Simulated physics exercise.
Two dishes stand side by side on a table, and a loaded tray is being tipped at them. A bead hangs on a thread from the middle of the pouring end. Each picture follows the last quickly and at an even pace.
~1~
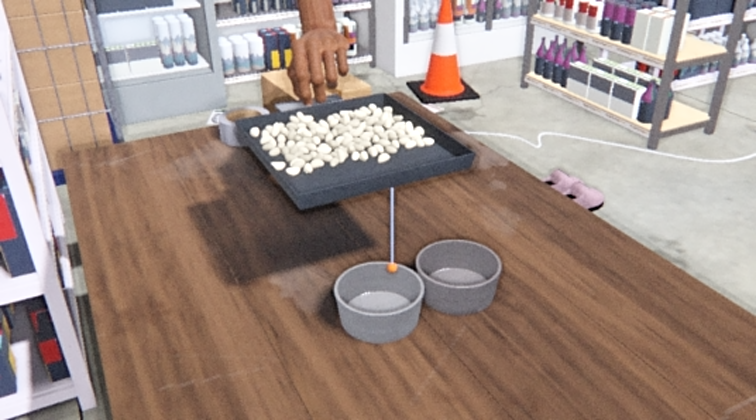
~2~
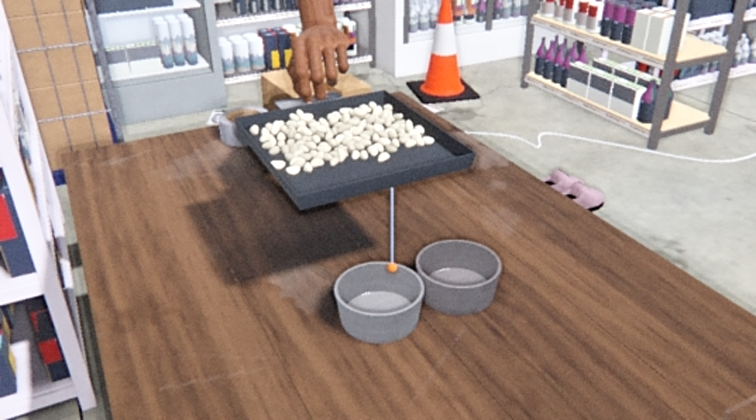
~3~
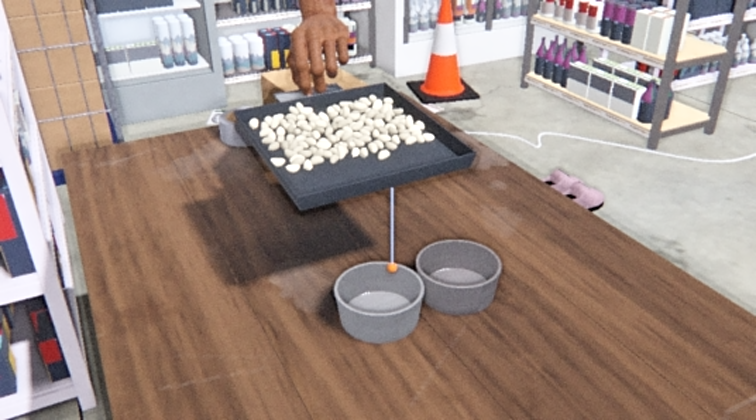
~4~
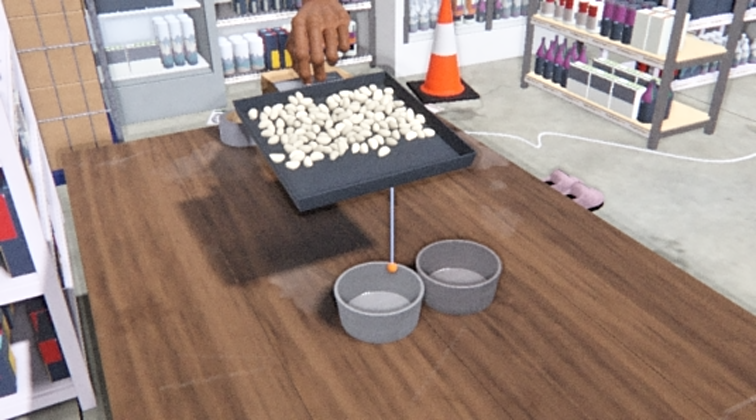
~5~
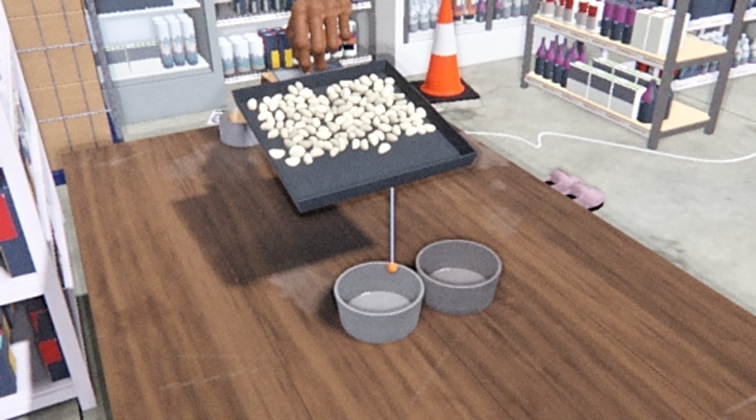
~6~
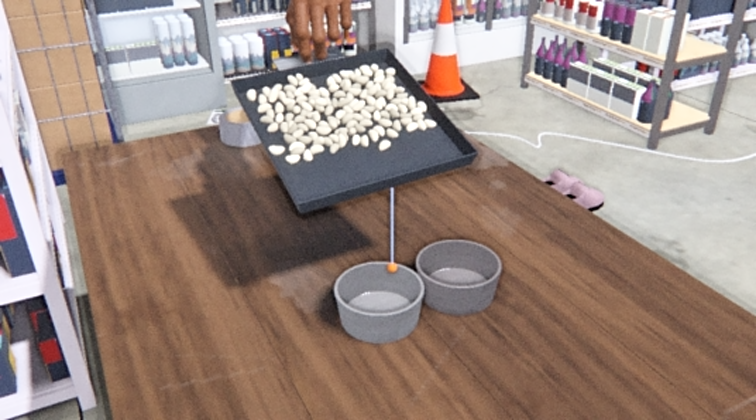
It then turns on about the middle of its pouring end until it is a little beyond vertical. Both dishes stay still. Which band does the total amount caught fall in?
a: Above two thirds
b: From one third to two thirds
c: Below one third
The answer is c.
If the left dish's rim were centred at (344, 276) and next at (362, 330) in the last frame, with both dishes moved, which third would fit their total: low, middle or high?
In order: Below one third, then more than two thirds.
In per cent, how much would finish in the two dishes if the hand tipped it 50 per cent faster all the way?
I'd expect near 20 per cent.
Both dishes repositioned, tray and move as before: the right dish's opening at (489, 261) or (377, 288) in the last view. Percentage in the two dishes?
In order, 20 % and 40 %.
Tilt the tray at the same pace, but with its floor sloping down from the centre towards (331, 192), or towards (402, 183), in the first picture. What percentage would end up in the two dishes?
The first try yields 20 percent and the second 40 percent.
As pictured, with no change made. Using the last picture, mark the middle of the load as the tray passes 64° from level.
Close to (362, 157).
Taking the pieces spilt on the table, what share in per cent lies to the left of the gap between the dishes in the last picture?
60 per cent, roughly.
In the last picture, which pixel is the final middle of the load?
The centre settles at about (386, 352).
Shortly afterwards, tray tipped steeply; all but a few on the tray; only a few outside both; only a few in the air.
Next, tray tipped past a quarter turn; the bulk on the tray; only a few in the left dish; a little outside both; a little in the air.
Some moments later, tray tipped past a quarter turn; near a quarter in the left dish; the bulk outside both.
In the end, tray tipped past a quarter turn; near a quarter in the left dish; none at all in the right dish; the bulk outside both.
